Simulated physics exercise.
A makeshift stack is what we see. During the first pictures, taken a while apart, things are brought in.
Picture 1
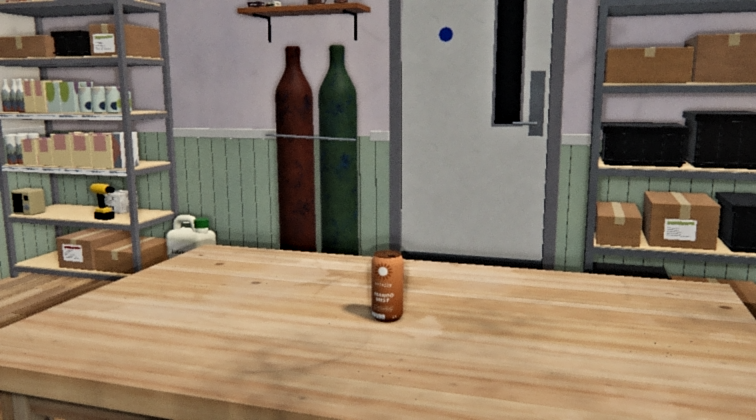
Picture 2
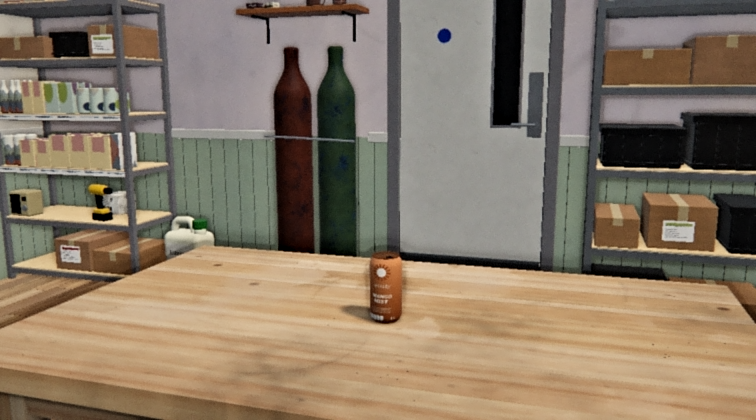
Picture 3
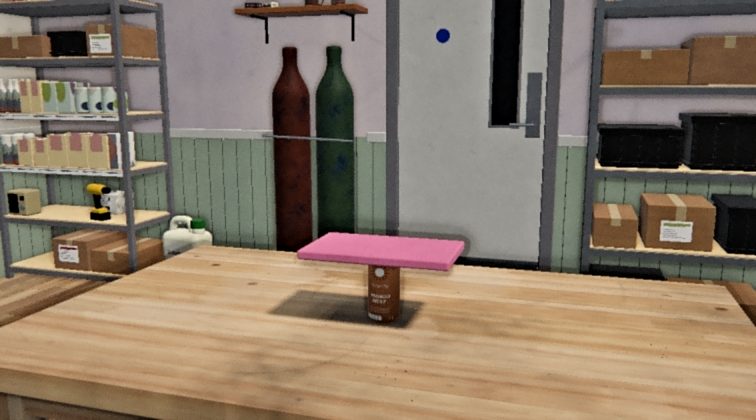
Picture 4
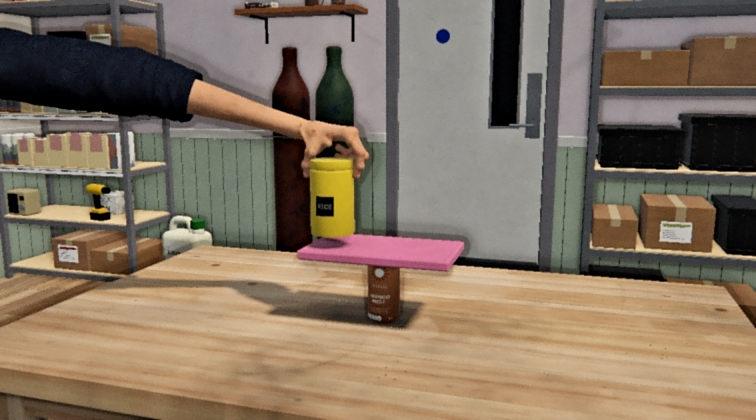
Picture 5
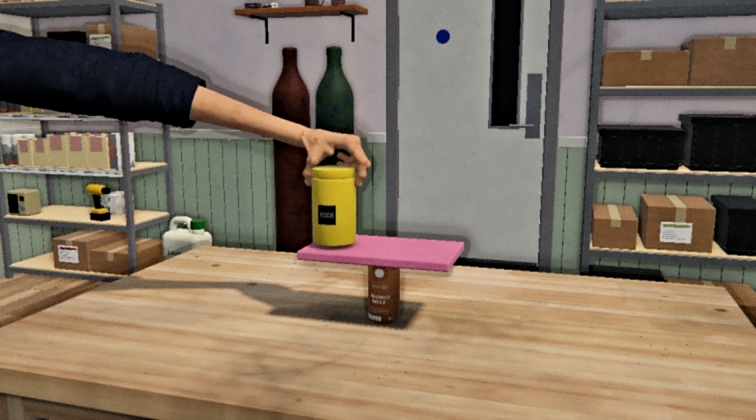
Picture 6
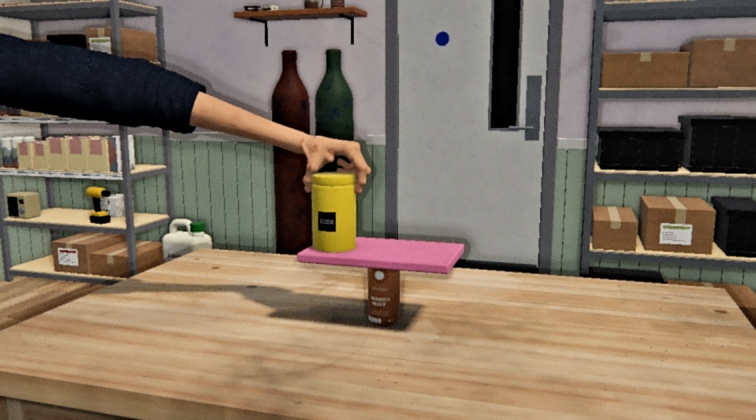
On a wooden table, a pink lid appears atop a can and a hand lowers a yellow jar onto its left side.
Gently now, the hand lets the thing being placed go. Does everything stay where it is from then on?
Oh, it doesn't remain fully standing, sadly.
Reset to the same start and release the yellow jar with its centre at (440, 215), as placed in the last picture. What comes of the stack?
Result: The stack tips over.
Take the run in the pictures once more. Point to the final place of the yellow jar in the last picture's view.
Look near (276, 300) in the final picture.
Then, 0.40 s later than the last frame, yellow jar now fallen; pink lid tilted by 67°.
Then, 0.50 s later than the last frame, pink lid on its side.
Then, 0.90 s later than the last frame, pink lid upside down.
When it is over, fallen, yellow jar and pink lid; orange can as before. End places, in pixels of the last picture, yellow jar near (276, 300). The stack loses its balance.
